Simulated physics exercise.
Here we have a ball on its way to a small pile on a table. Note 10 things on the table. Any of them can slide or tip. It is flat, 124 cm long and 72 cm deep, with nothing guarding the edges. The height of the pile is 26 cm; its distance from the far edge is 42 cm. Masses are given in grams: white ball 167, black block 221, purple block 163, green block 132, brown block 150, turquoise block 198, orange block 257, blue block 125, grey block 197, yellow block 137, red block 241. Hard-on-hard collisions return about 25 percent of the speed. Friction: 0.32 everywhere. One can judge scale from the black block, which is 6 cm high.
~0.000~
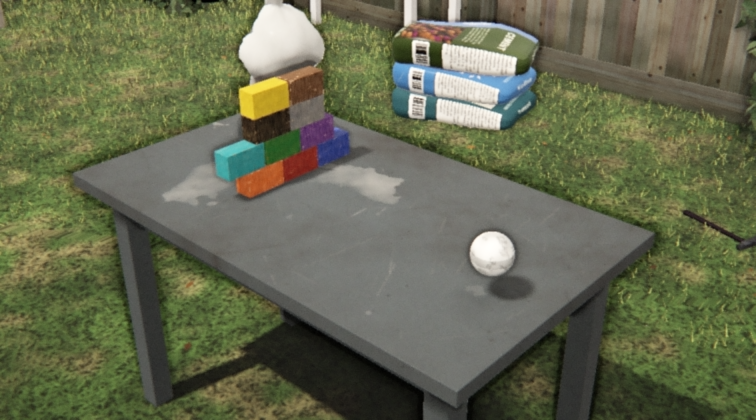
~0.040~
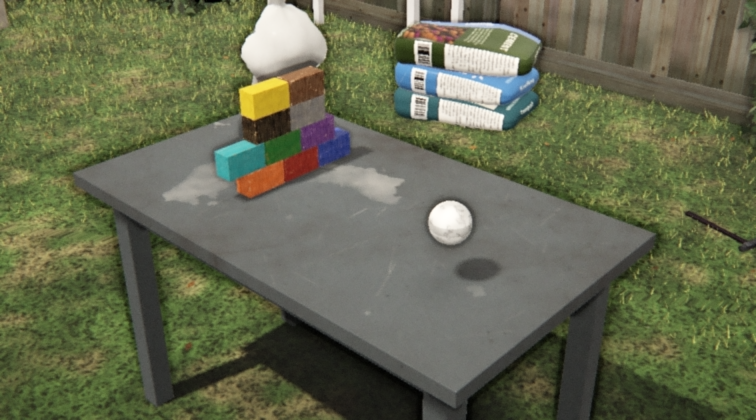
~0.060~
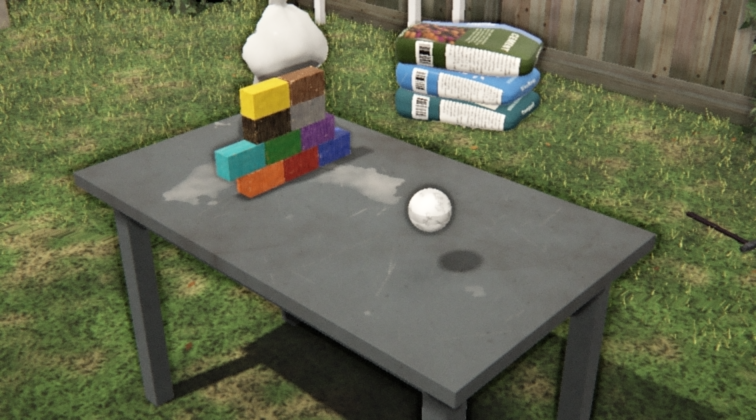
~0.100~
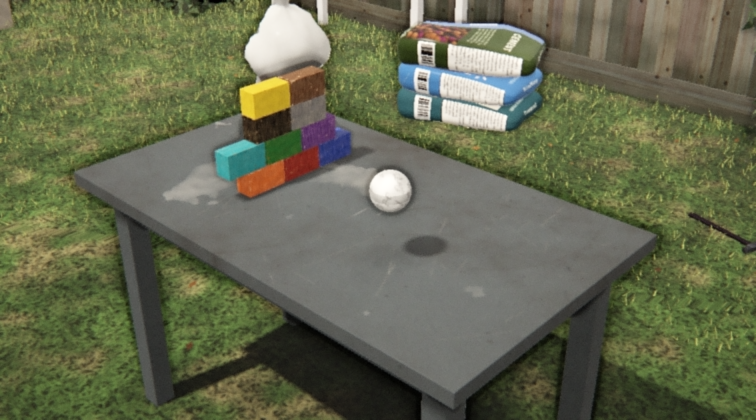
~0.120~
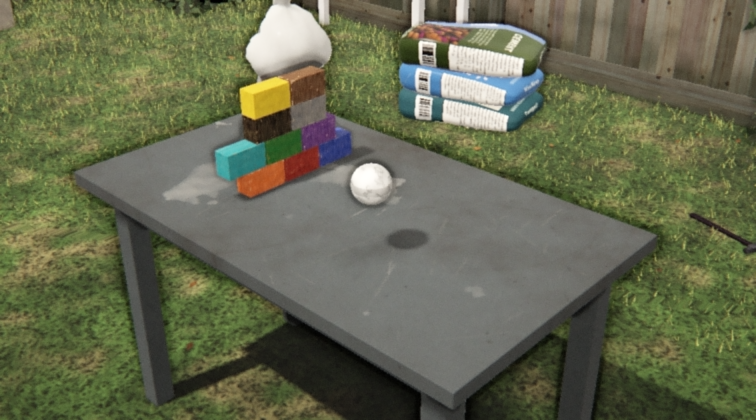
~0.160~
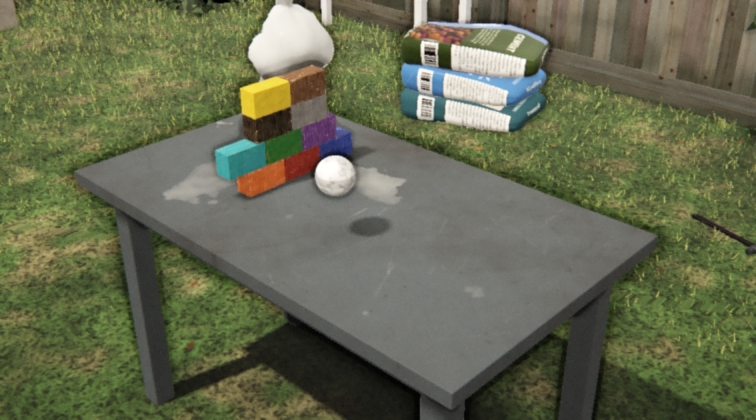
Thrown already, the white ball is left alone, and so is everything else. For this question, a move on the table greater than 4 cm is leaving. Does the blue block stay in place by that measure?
I expect it will stay near home.
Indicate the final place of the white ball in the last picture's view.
It settles at around (217, 188).
After 0.26 s, white ball near (257, 185).
After 0.36 s, white ball near (234, 188); turquoise block slid 4 cm; orange block slid 3 cm.
After 0.46 s, white ball near (224, 188); turquoise block slid 5 cm; orange block slid 3 cm.
At rest (1.4 s), not toppled but over 4 cm from the start, turquoise block; the other 9 in place, give or take 4 cm. Seen from the same camera at the end, blue block near (330, 147).
